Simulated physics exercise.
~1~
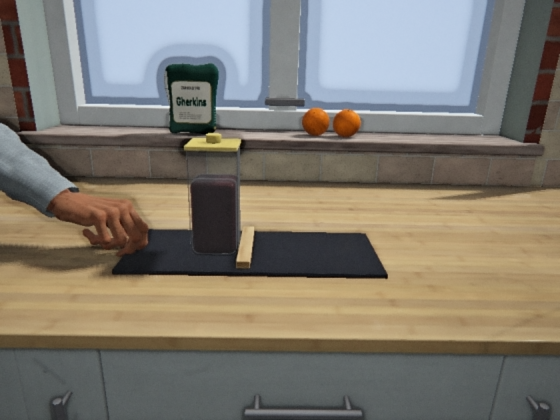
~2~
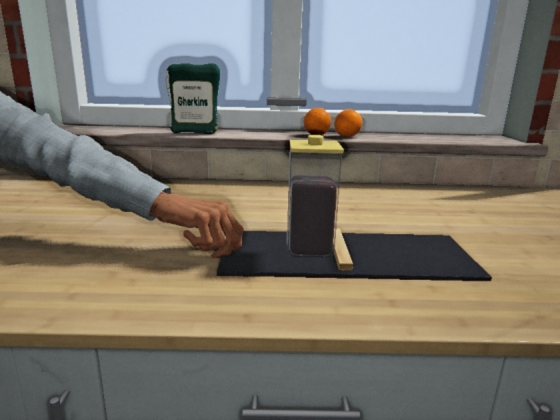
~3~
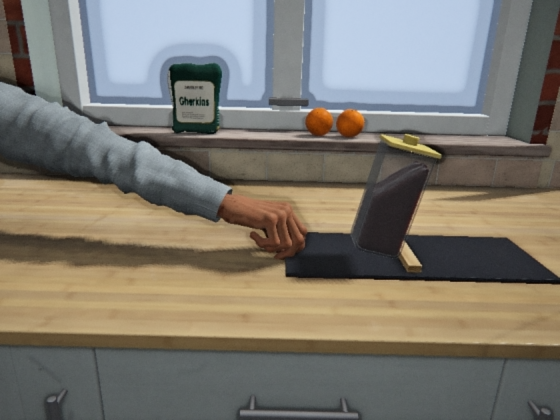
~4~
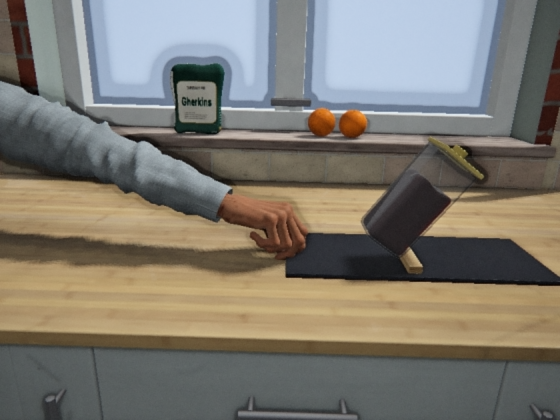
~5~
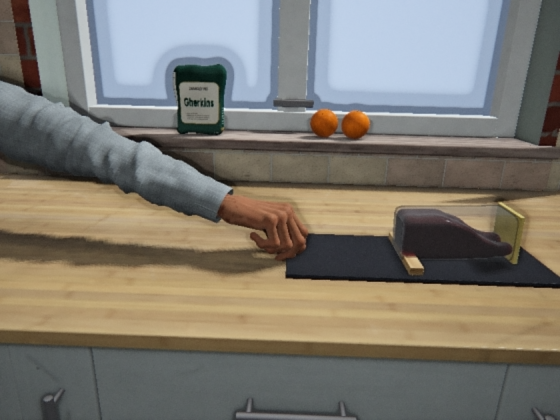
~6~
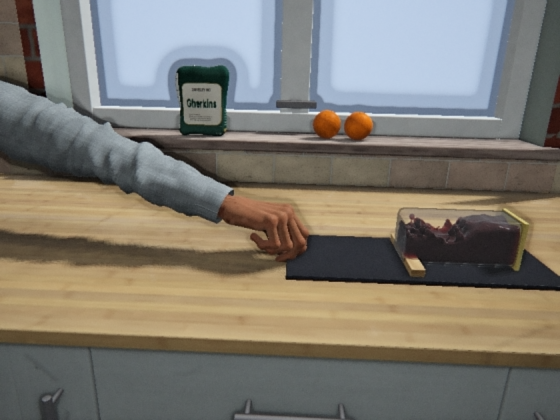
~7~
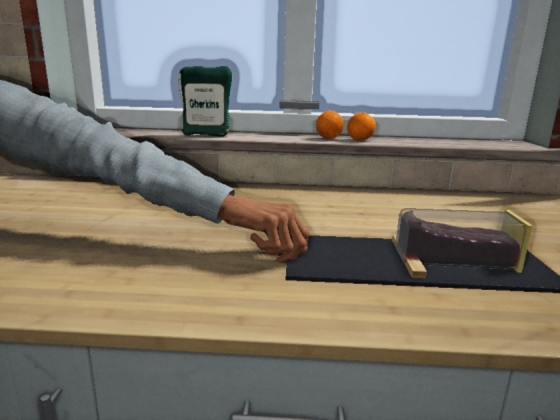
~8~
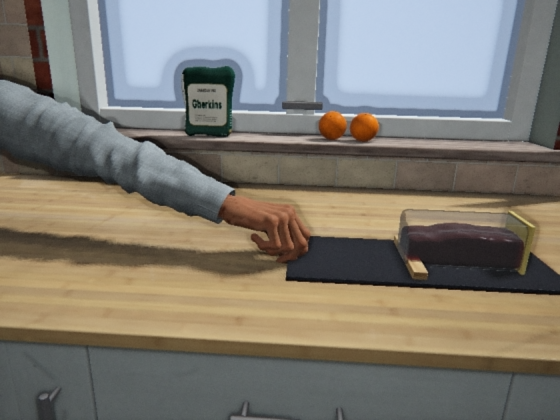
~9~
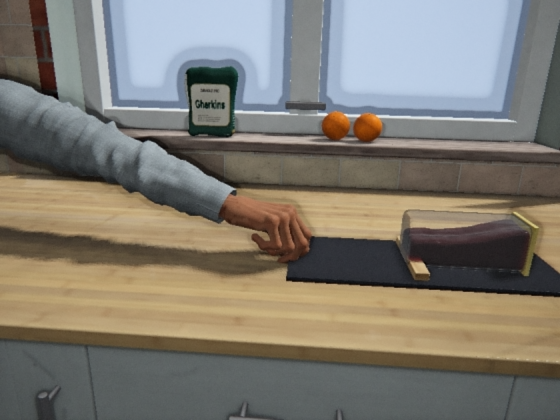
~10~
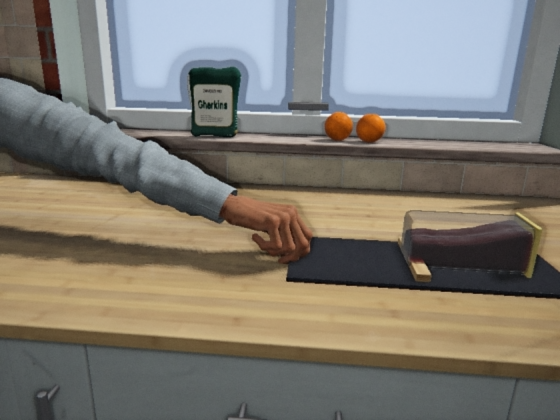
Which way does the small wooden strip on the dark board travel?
The wooden strip travels to the right along with the board, and then it stops.
